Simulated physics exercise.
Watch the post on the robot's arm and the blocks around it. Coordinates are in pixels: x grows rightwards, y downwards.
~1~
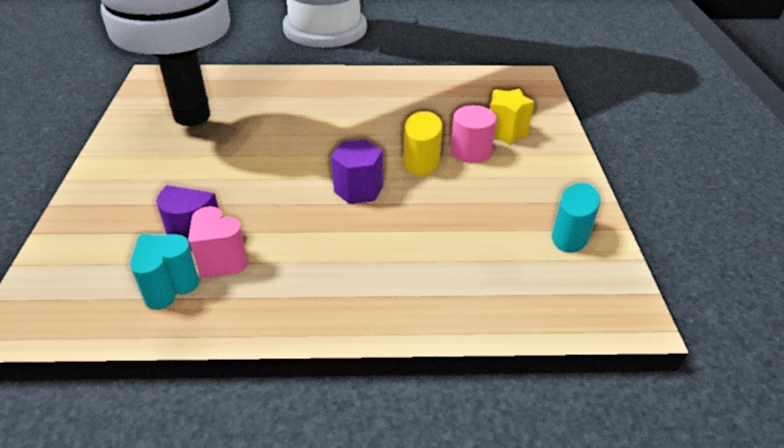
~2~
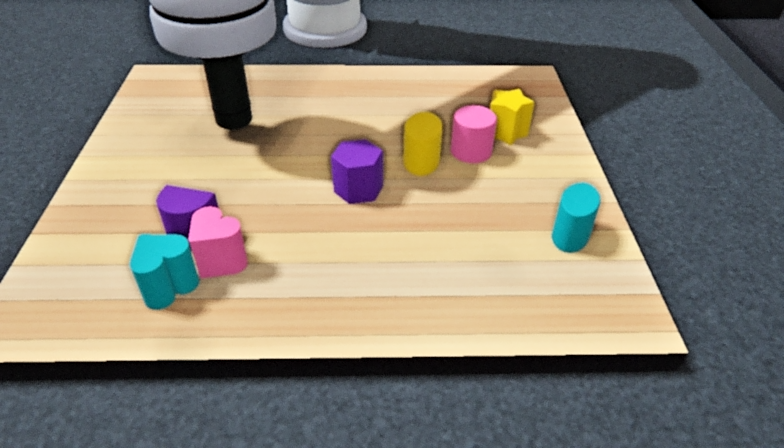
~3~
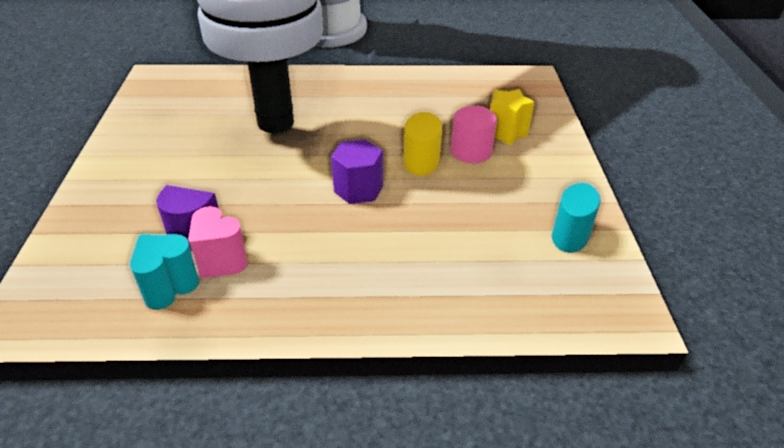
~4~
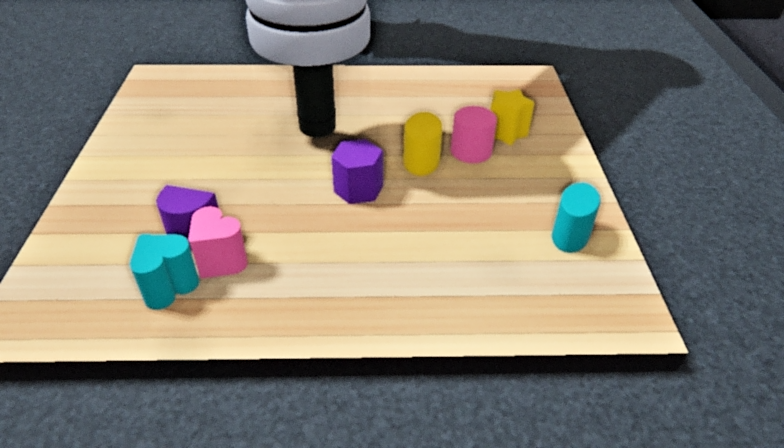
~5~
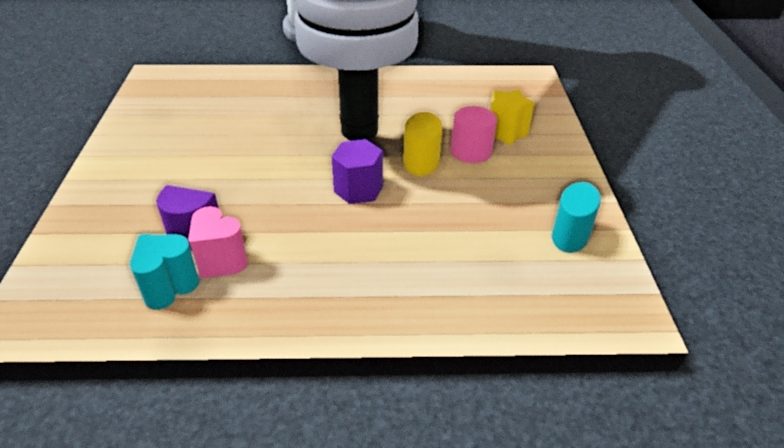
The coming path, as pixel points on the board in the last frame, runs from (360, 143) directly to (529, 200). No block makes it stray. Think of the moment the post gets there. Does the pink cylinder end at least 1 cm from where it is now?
That would be a yes.
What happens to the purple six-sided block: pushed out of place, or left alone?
It will remain on its spot.
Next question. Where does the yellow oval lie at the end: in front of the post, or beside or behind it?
The post still has the yellow oval in front of it when the path ends.
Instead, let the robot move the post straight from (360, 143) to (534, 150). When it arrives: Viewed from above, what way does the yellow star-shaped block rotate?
It spins against the clock.
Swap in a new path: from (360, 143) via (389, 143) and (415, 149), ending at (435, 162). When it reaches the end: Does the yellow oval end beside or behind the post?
The answer is no.
The first path, step by step. One third of the way, post (414, 150); yellow oval (452, 133); pink cylinder (481, 116).
Two thirds of the way, post (470, 168); yellow oval (513, 152); pink cylinder (487, 115).
At the end, post (531, 189); purple six-sided block unmoved; yellow oval (580, 173); pink cylinder (487, 115); turquoise oval (593, 205), turned 30° clockwise.
